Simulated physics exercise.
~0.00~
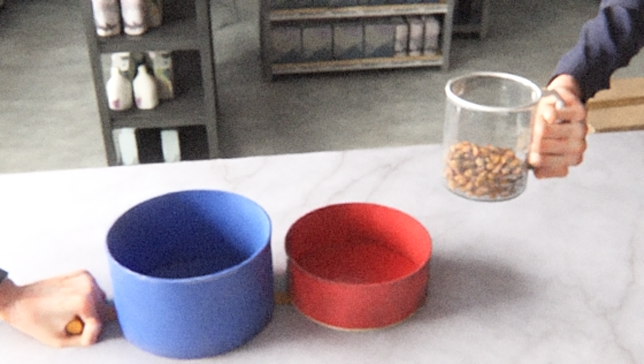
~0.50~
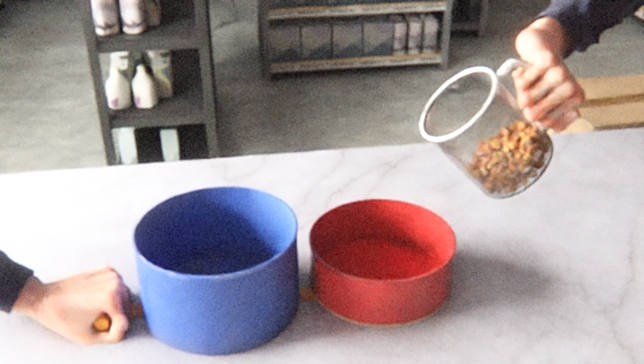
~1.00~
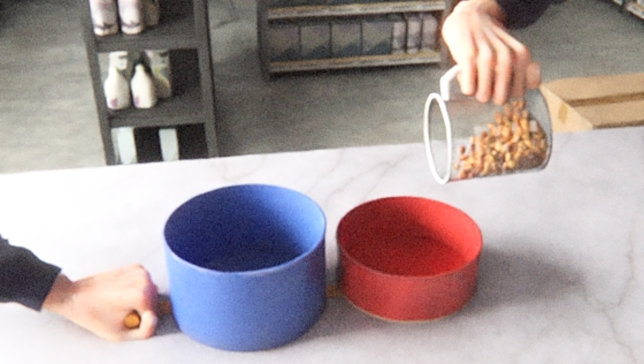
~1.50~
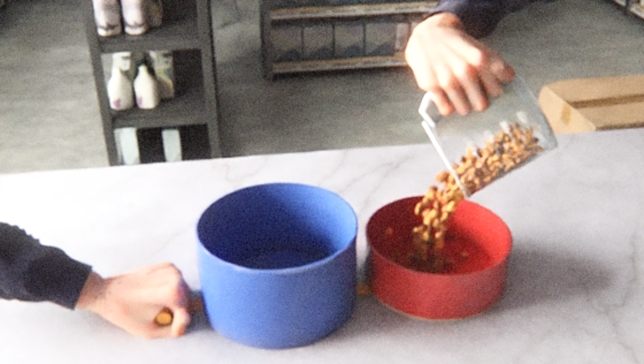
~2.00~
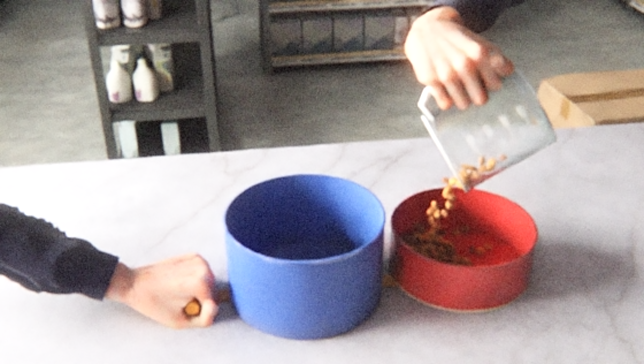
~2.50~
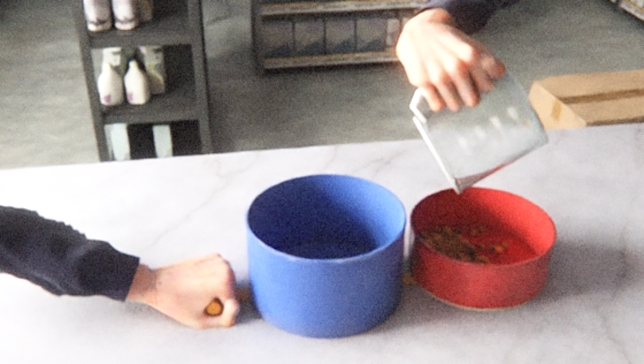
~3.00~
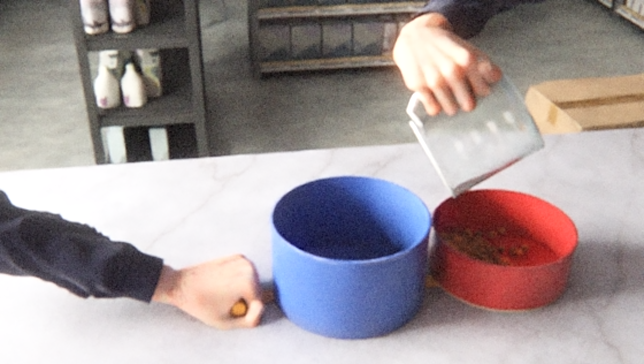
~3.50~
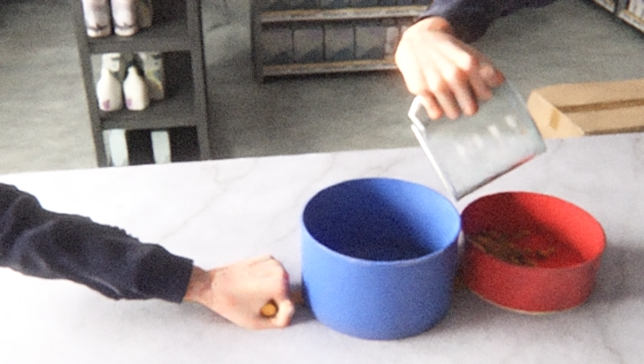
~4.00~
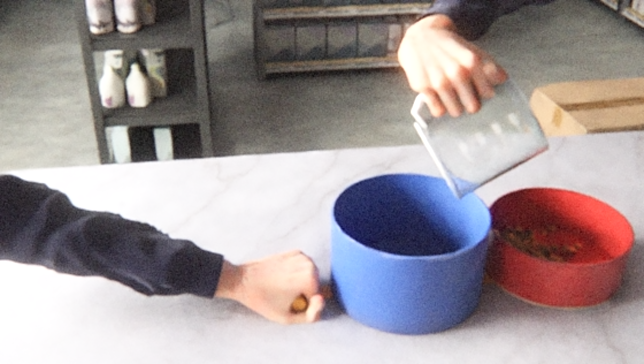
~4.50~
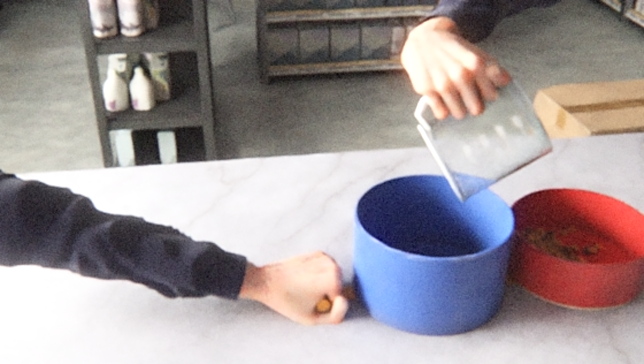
The footage shows one hand sliding a blue pot and a joined red pot rightward across a marbled table while another hand tips a clear jug of small brown pieces, emptying them into the red pot. The pots keep moving right, the blue one ending empty beneath the tilted jug.
